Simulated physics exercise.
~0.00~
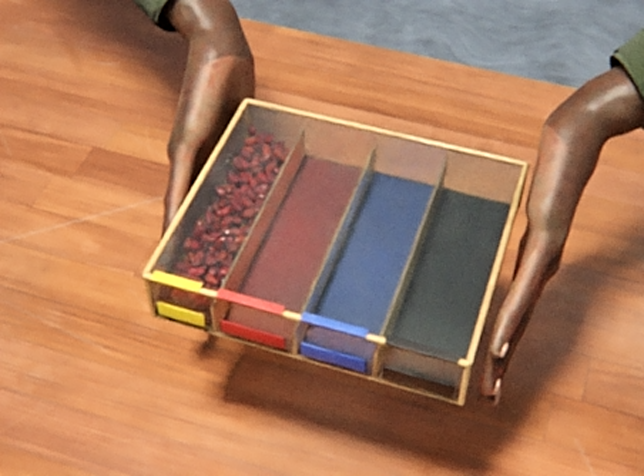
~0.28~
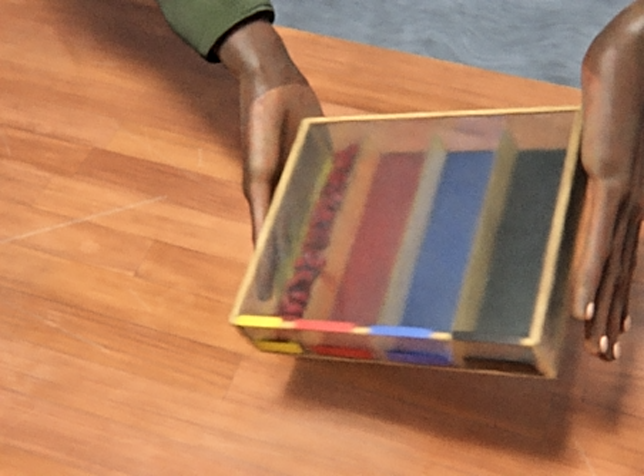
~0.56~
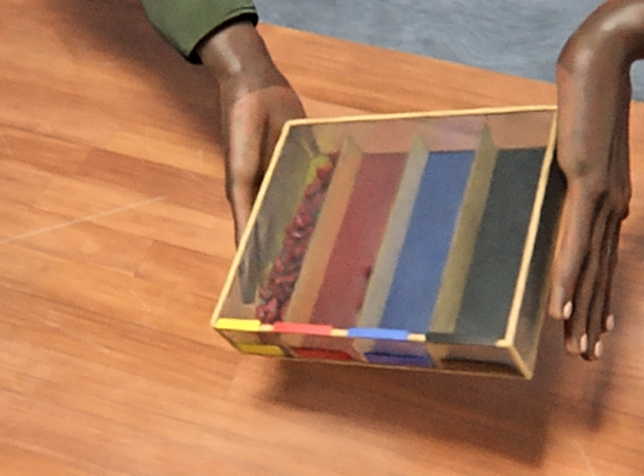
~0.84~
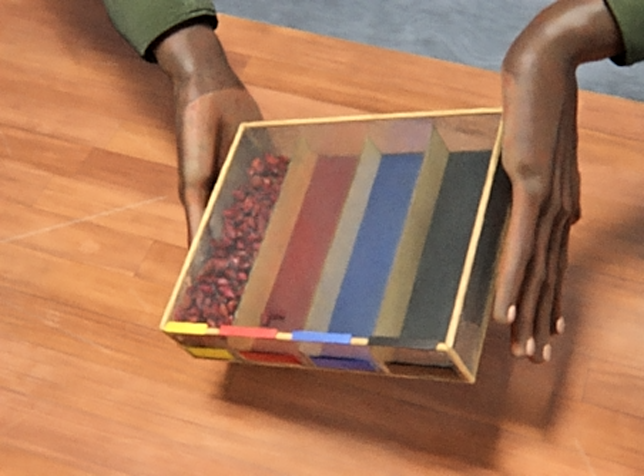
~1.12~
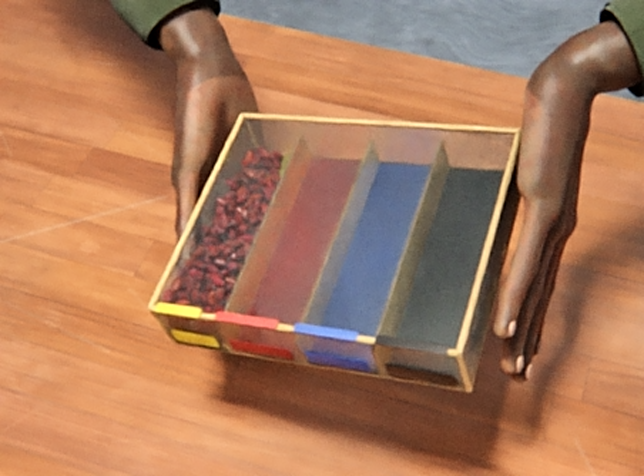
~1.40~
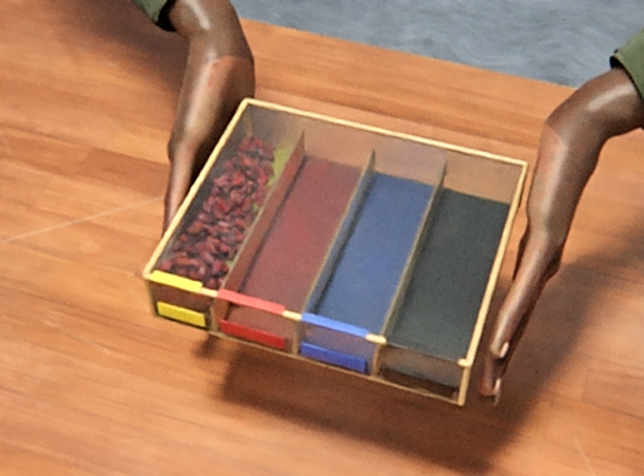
A clear-lidded box of dark red beans, held between two hands, moved right and tipped, then swung back left and leveled out, the beans shifting about but ending up still all in the yellow-labeled section, with the red, blue and black ones empty.
